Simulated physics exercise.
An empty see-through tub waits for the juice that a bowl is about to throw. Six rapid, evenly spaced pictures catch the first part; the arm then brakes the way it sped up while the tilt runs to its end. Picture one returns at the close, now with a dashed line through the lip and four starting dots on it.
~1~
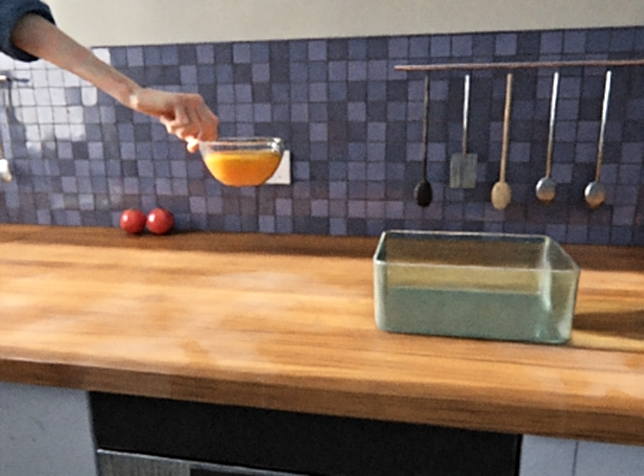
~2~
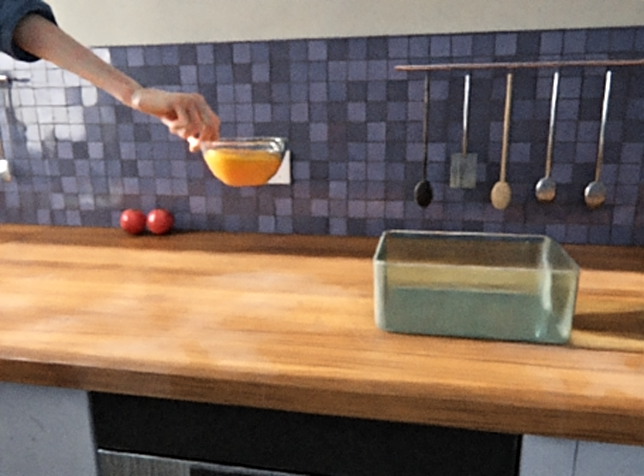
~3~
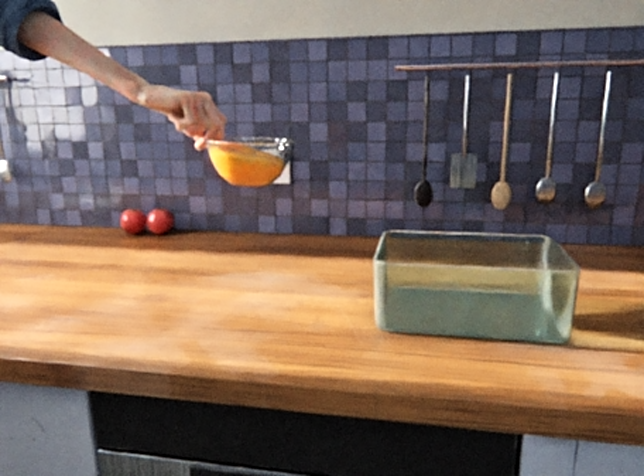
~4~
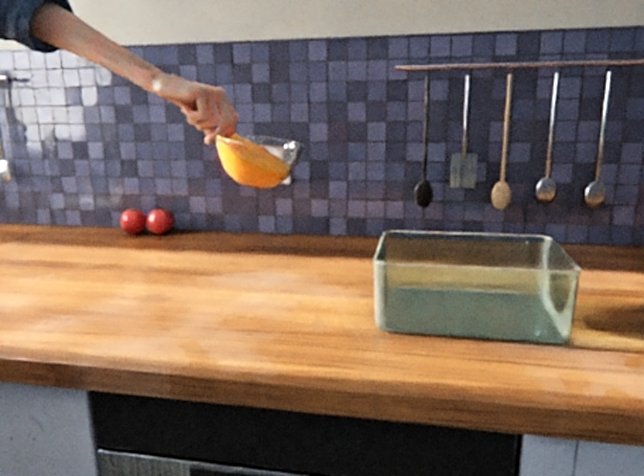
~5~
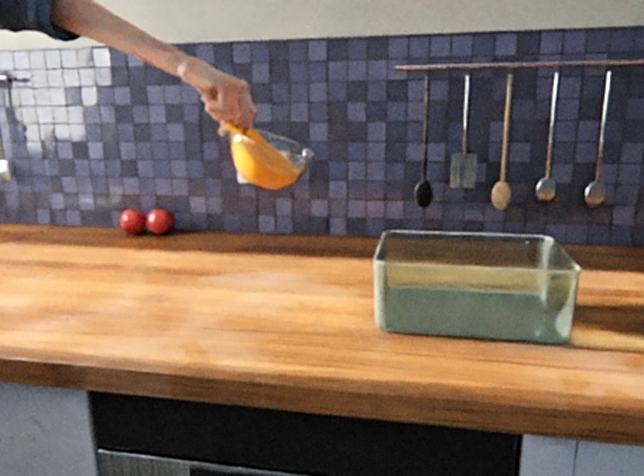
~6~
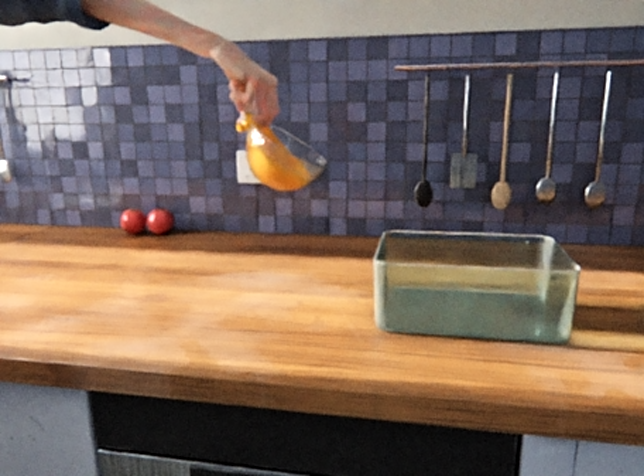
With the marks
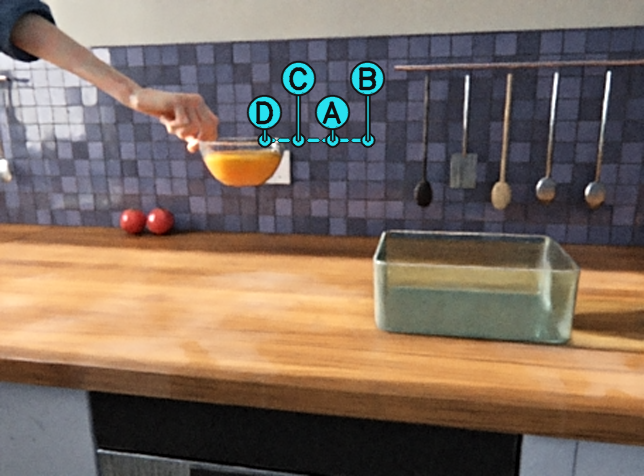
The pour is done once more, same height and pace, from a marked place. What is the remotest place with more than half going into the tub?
D.
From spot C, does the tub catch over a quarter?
Yes, it does.
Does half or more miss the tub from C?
No.
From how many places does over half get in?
All of them.
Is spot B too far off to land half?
No, that is safe.
On the marked copy, A at (332, 140); B at (367, 140); C at (298, 140); D at (264, 140).
For spot A, about 76 % lands in the tub, 8 % falls short and 16 % goes beside or beyond.
For spot B, about 92 % lands in the tub, 7 % falls short.
For spot C, about 79 % lands in the tub, 7 % falls short and 14 % goes beside or beyond.
For spot D, about 71 % lands in the tub, 19 % falls short and 9 % goes beside or beyond.
